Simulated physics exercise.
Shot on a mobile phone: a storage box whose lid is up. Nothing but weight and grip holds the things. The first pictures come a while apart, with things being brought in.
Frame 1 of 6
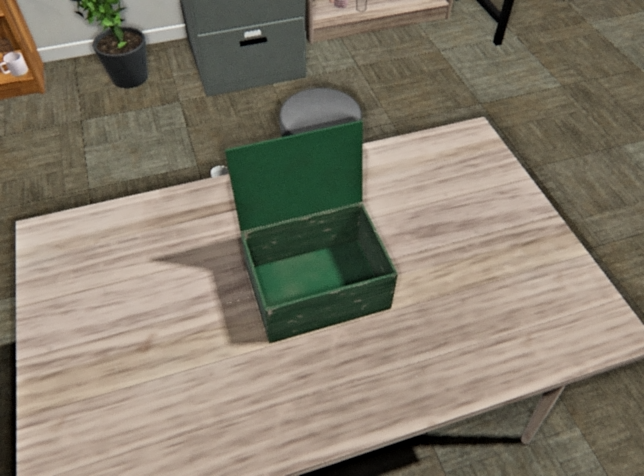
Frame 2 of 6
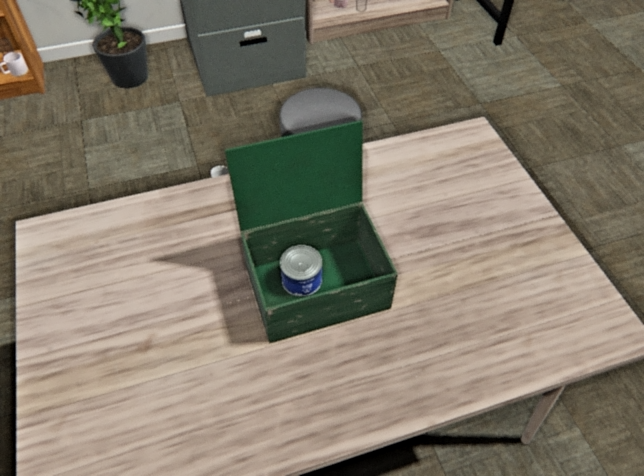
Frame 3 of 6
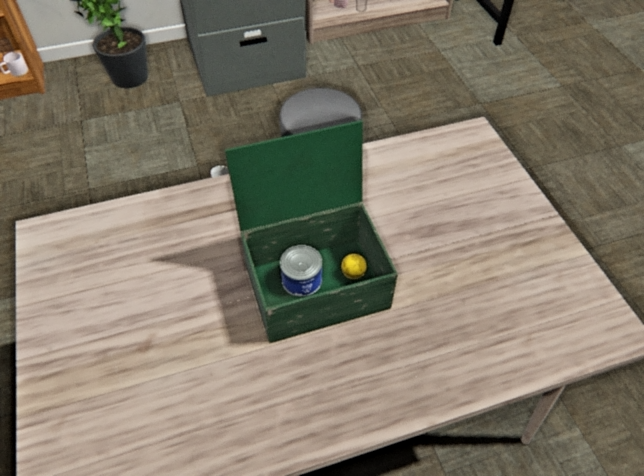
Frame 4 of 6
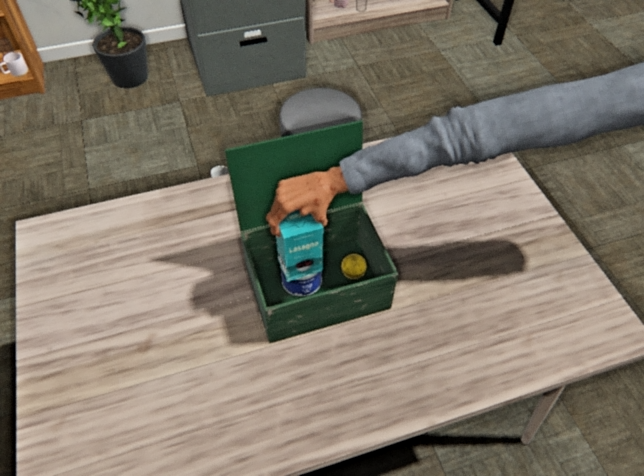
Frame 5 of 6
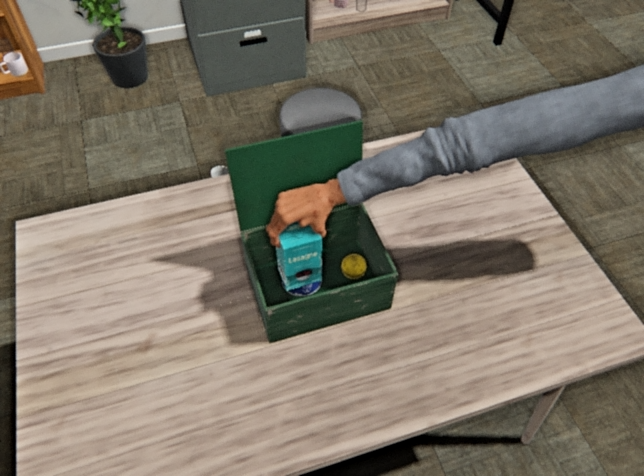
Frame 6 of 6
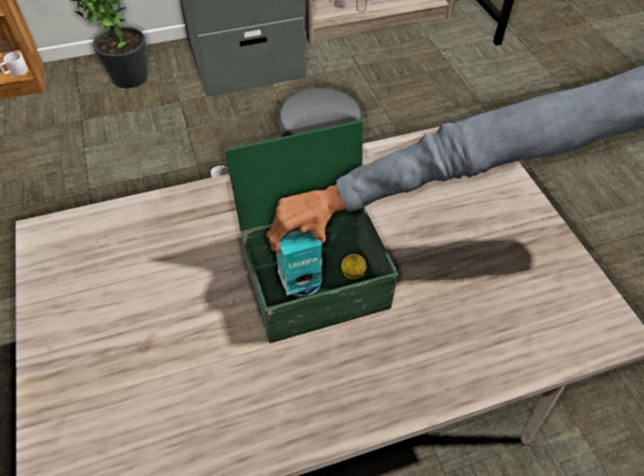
At first, a green storage box stands open and empty on a wooden table, then a blue tub appears inside, followed by a small round yellow item to its right. A hand reaches in from the right and lowers a turquoise carton slightly over the tub, still gripping it in place.
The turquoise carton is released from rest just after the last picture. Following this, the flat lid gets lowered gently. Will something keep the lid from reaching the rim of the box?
Yes, it stays propped open.
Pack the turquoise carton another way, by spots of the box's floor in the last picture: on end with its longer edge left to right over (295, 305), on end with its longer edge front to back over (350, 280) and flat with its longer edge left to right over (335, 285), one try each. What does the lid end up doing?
Open; shut; shut.
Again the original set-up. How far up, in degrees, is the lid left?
Some 20° above the rim.
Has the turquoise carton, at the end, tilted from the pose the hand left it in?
The turquoise carton tips.
Then, 1.30 s past the last view, lid 81° above the rim; turquoise carton rocked 38° from its first pose near (288, 285).
Then, 1.80 s past the last view, lid 35° above the rim; turquoise carton rocked 36° from its first pose near (287, 286).
Finally, lid 22° above the rim; down or leaning hard in the box, turquoise carton; the other 2 still in place. Final places as the last picture's camera would see them, turquoise carton near (288, 283).
